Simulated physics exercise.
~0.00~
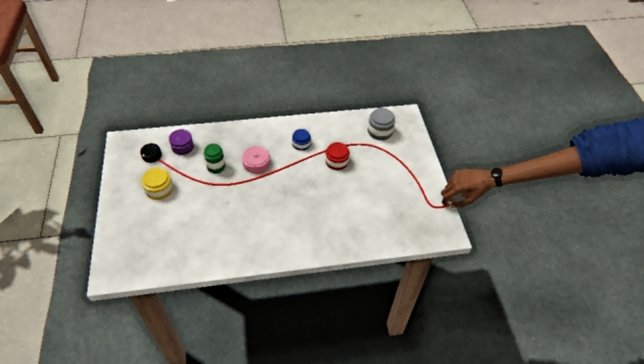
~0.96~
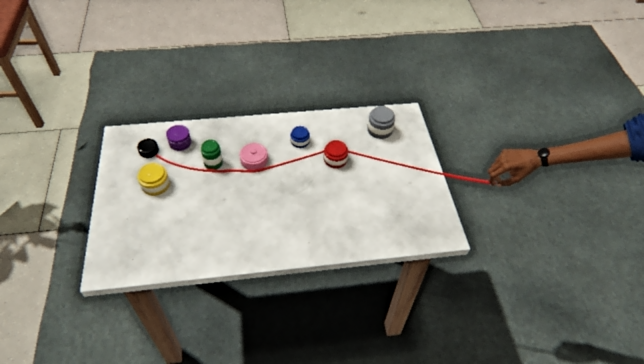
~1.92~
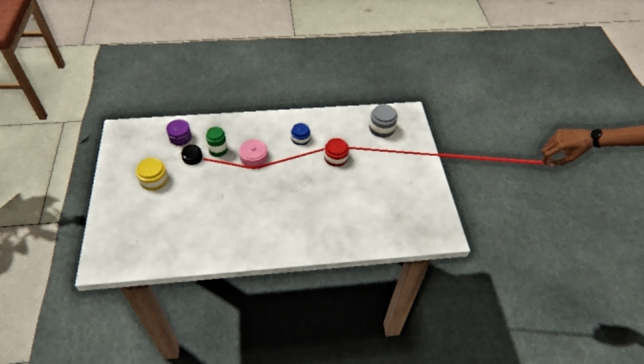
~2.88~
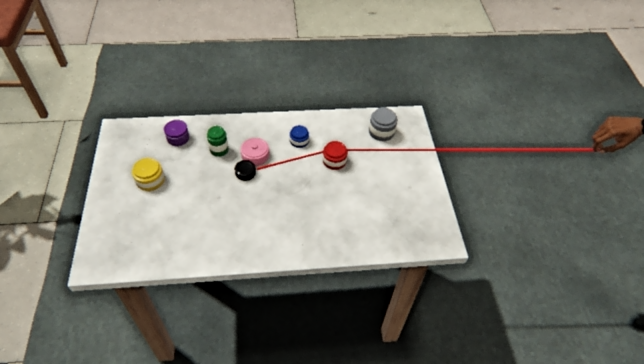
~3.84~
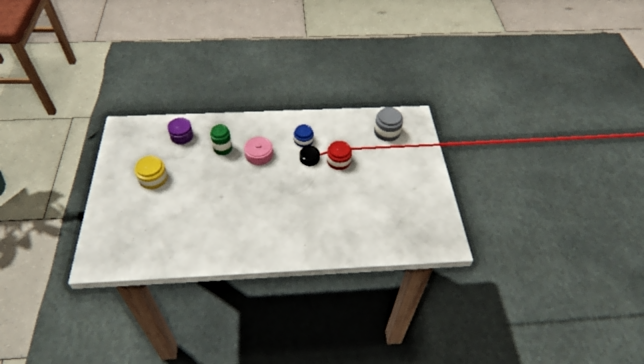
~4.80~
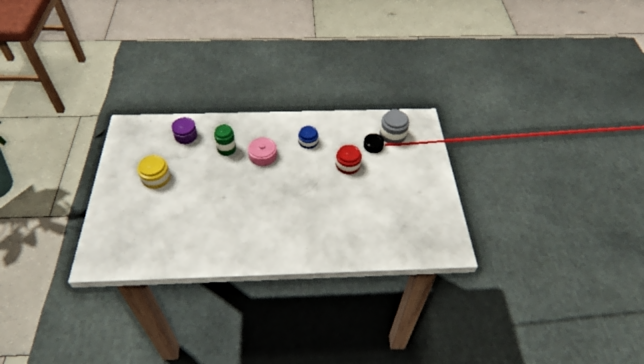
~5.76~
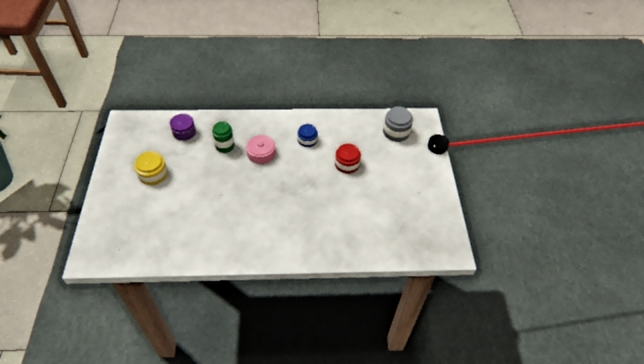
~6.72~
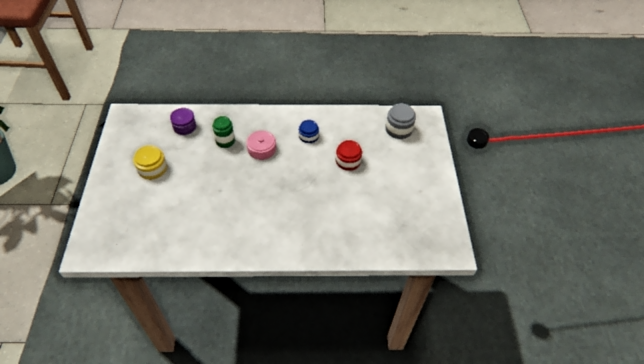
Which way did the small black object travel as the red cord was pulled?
It travelled to the right, passing the colorful jars and going beyond the table's right edge.
